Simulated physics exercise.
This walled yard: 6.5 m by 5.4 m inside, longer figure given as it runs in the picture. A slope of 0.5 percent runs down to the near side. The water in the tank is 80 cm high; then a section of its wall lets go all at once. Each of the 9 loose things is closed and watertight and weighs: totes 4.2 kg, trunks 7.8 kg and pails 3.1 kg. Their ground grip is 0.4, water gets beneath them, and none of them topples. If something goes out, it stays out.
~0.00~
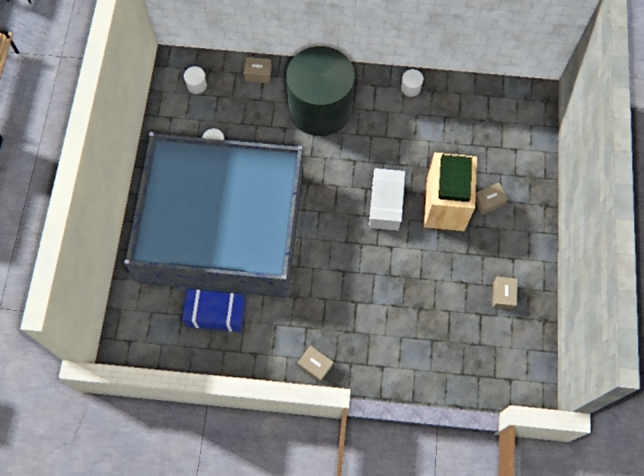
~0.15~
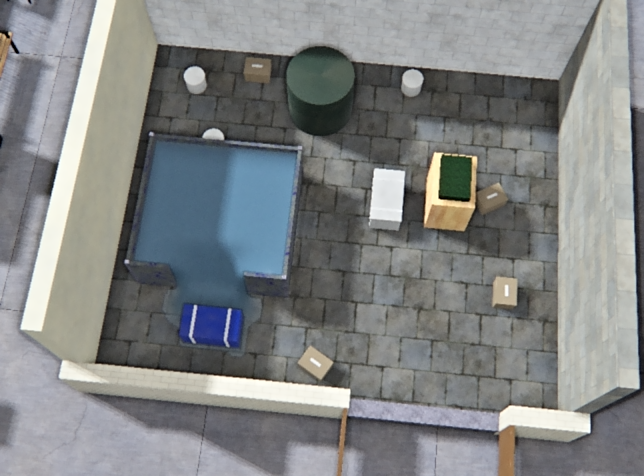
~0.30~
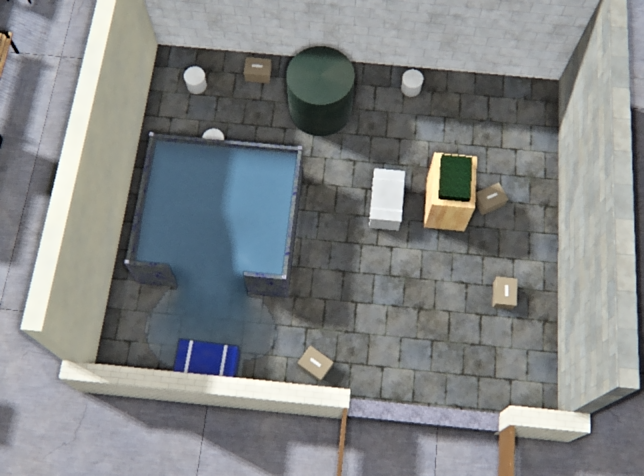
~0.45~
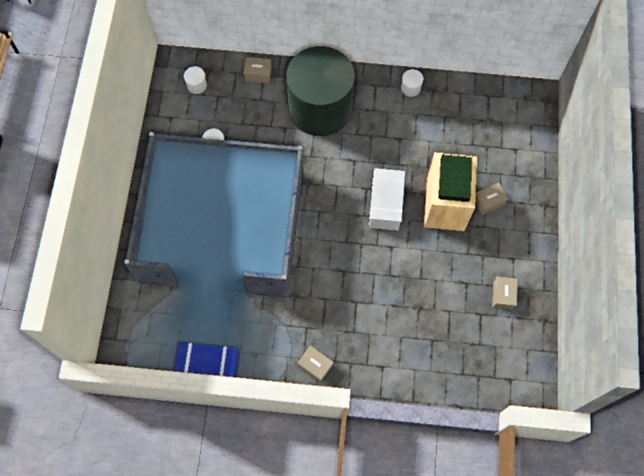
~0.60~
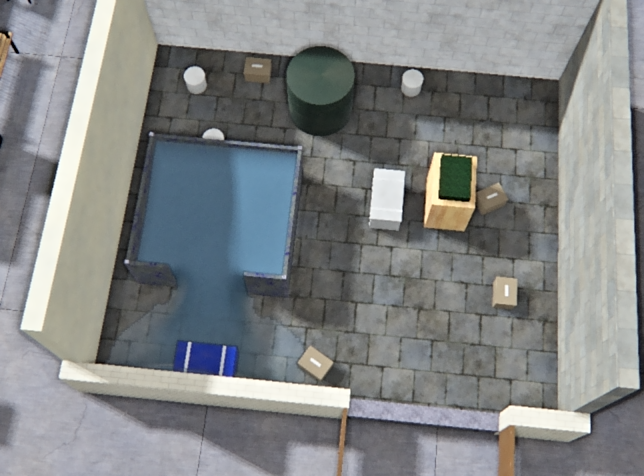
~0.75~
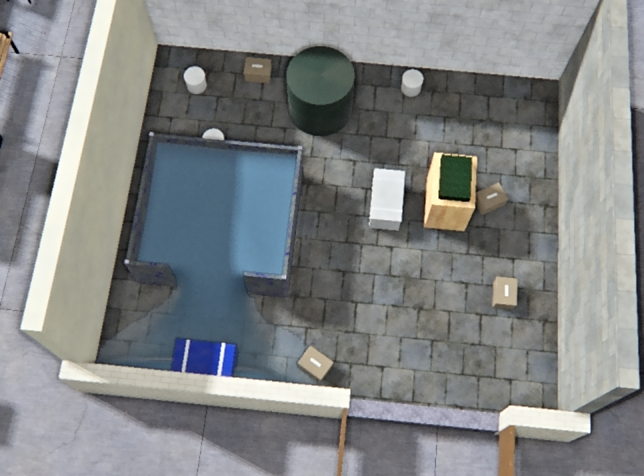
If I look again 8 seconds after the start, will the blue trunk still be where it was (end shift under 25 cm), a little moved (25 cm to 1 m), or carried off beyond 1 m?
You'll find it carried off.
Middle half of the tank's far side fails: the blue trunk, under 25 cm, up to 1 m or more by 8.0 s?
Note: Blue trunk essentially stationary.
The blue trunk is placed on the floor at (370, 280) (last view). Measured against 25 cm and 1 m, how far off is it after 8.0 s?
By that time it covers a moderate distance.
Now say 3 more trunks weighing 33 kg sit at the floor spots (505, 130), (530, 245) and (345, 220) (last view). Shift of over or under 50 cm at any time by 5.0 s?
First within, then beyond, then within.
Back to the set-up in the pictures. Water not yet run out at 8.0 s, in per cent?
92 % or so.
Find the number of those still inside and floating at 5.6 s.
5.
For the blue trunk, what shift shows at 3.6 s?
Some 150 cm from the start.
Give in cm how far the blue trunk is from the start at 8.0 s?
It's about 550 cm away.
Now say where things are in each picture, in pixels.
In the first picture, the blue trunk at (213, 307), on the bottom; water covers 4.1 m2; 0 of 9 have shifted.
In the second picture, the blue trunk at (210, 323) rests on the ground, 24 cm from its start; water covers 4.7 m2; 1 of 9 have shifted.
In the third picture, the blue trunk at (206, 359), on the bottom, 74 cm from its start; water covers 5.7 m2; 1 of 9 have shifted.
In the fourth picture, the blue trunk at (205, 361), on the bottom, 78 cm from its start; 6.6 m2 under water; 1 of 9 have shifted.
In the fifth picture, the blue trunk at (205, 360), afloat, 78 cm from its start; water covers 6.8 m2; 1 of 9 have shifted.
In the sixth picture, the blue trunk at (204, 358) floats, 78 cm from its start; water covers 6.9 m2; 1 of 9 have shifted.
After 1.6 s the blue trunk is near (203, 355), 0.8 m from its start, afloat; 0 of 9 are out; 1 afloat.
After 3.6 s the blue trunk is near (324, 357), 1.7 m from its start, afloat; 0 of 9 are out; 3 afloat.
After 5.6 s the blue trunk is near (547, 264), 4.7 m from its start, afloat; 0 of 9 are out; 5 afloat.
After 8.0 s the blue trunk is near (549, 145), 5.5 m from its start, afloat; 0 of 9 are out; 9 afloat.
